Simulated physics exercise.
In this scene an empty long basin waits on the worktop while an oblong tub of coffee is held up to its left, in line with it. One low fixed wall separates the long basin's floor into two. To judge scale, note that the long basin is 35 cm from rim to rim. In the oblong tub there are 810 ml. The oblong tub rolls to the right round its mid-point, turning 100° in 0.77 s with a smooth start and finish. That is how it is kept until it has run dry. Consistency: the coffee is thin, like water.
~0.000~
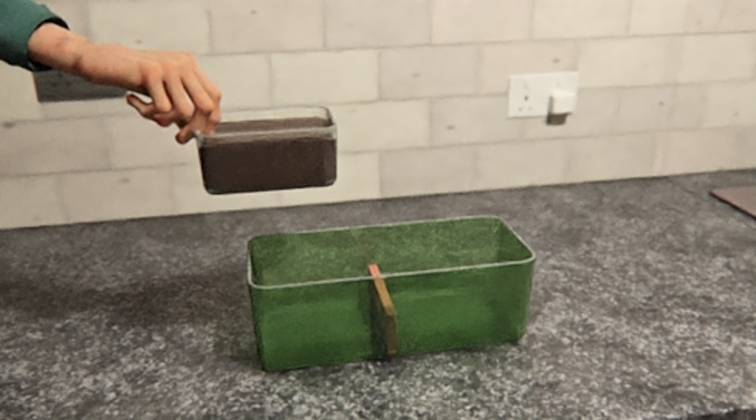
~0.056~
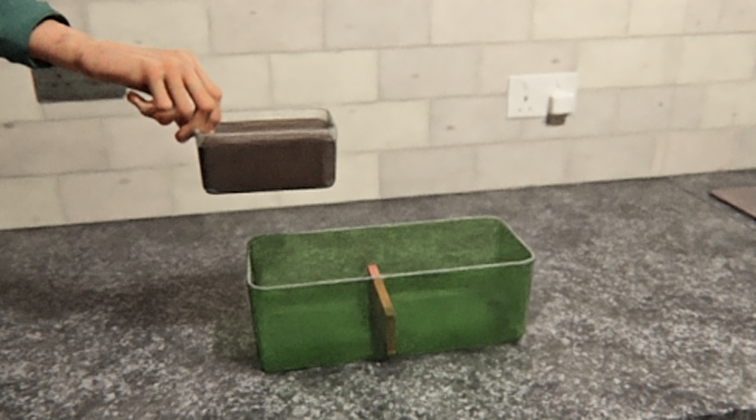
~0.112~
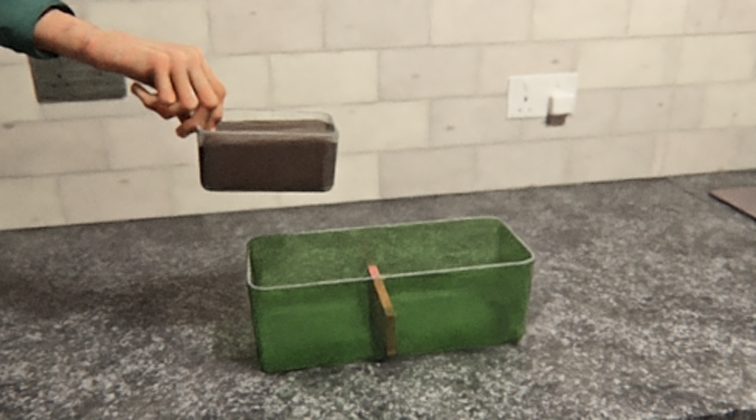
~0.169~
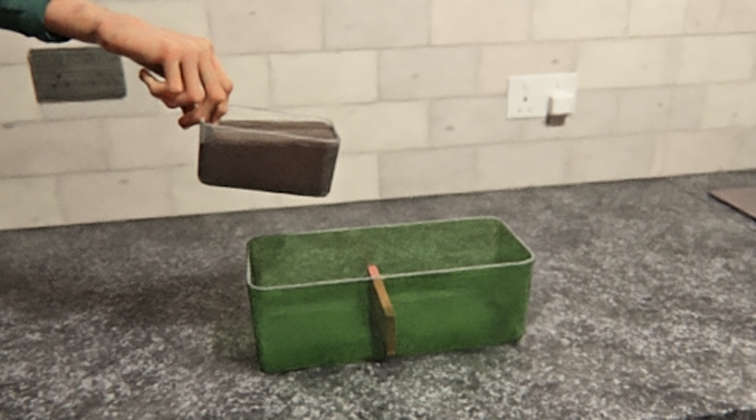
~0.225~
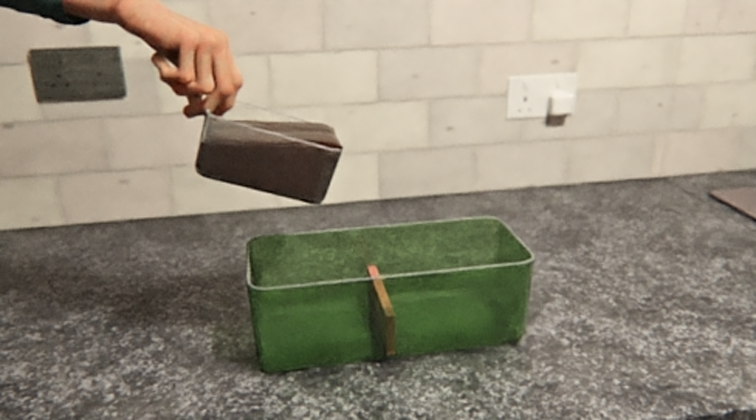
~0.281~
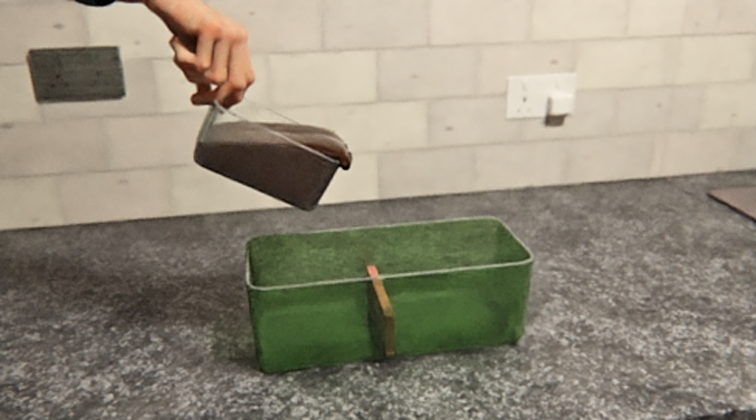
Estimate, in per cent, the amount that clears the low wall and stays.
Roughly 60 percent.
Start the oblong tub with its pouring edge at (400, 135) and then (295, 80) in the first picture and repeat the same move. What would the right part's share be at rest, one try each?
The first try gives 90 percent and the second 30 percent.
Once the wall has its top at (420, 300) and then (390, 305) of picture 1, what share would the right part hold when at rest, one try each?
I'd say 15 percent on the first go, 55 percent on the next.
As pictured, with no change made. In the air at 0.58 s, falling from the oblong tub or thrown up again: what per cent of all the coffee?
Around 42 in a hundred.
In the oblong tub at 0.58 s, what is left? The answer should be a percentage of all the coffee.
Around 20 percent.
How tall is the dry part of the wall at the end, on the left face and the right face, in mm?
Close to 44 mm left and close to 36 mm right.
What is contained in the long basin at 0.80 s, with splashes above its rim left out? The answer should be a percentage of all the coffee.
Some 86 percent.
Then, 0.58 s in, the tilt is 85° and 21 per cent is still to pour, 2 is left of the wall and 34 right of it.
Then, 0.80 s in, the tilt is 100° and 6 per cent is still to pour, 26 is left of the wall and 60 right of it.
Then, 1.02 s in, the tilt is 100° and 1 per cent is still to pour, 32 is left of the wall and 60 right of it.
Then, 1.27 s in, the tilt is 100° and 0 per cent is still to pour, 34 is left of the wall and 60 right of it.
Finally, 34 per cent lies left of the wall, 60 right of it and 6 outside.
